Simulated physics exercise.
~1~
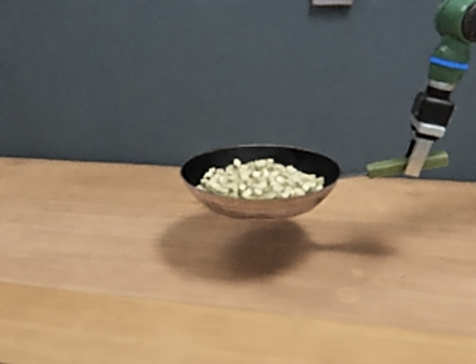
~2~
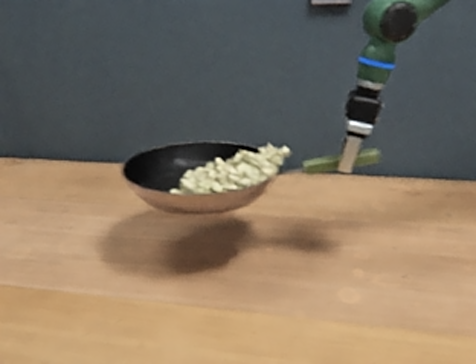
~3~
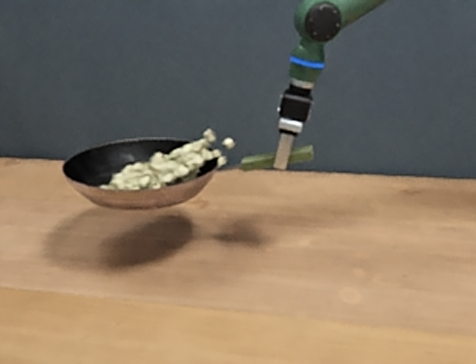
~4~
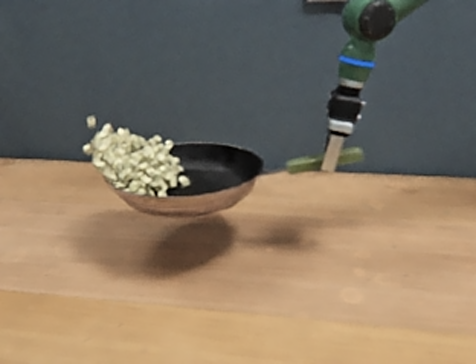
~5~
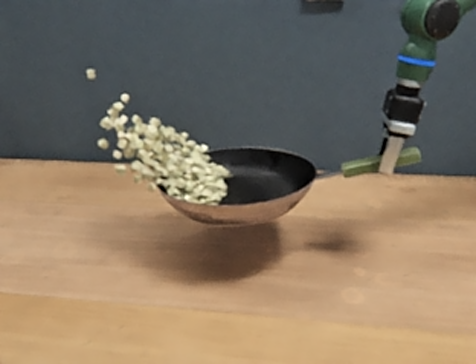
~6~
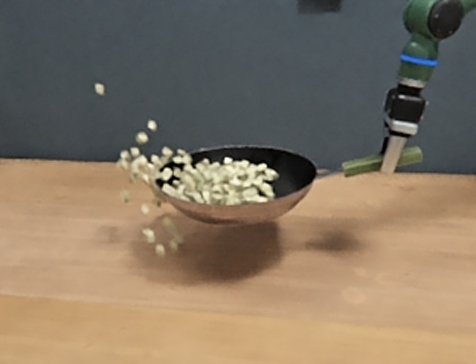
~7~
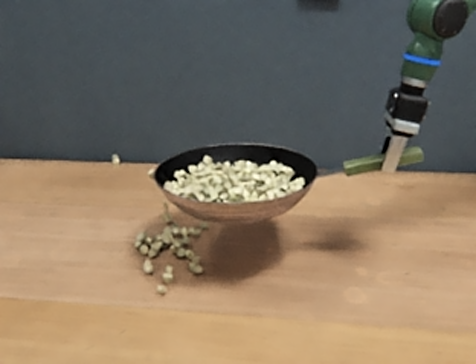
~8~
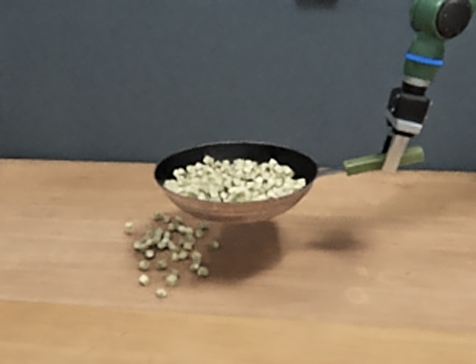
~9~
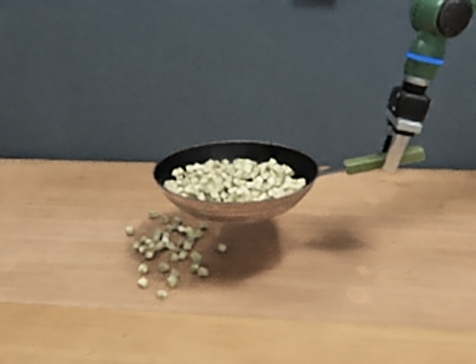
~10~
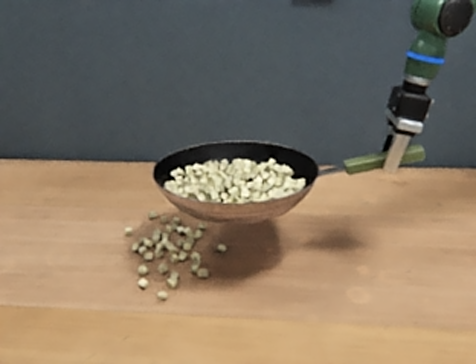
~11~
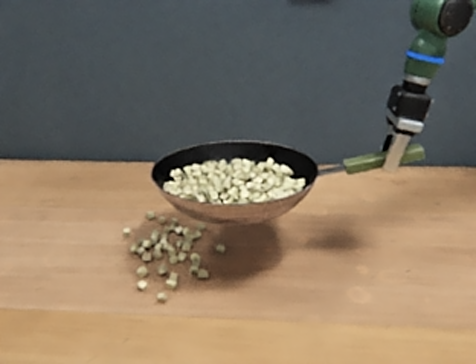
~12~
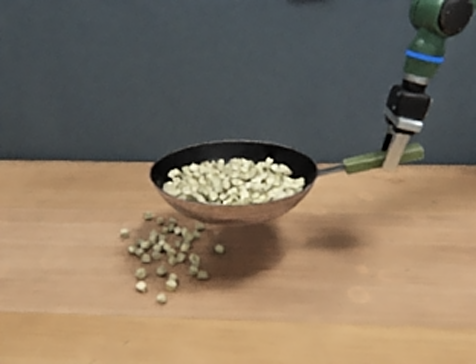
A wooden tabletop stands before a dark blue-grey wall, seen from the side and slightly above. A green and black robot arm at the right grips the handle of a dark-lined frying pan with a coppery outside, held above the table and heaped with pale vegetable dice. The arm sweeps the pan left, and the dice bunch towards the handle. It then pulls the pan back right, and the dice surge up over the left rim. Most drop back into the pan, while others fall onto the table. The pan stops, still well filled, with a small scatter lying below its left side.
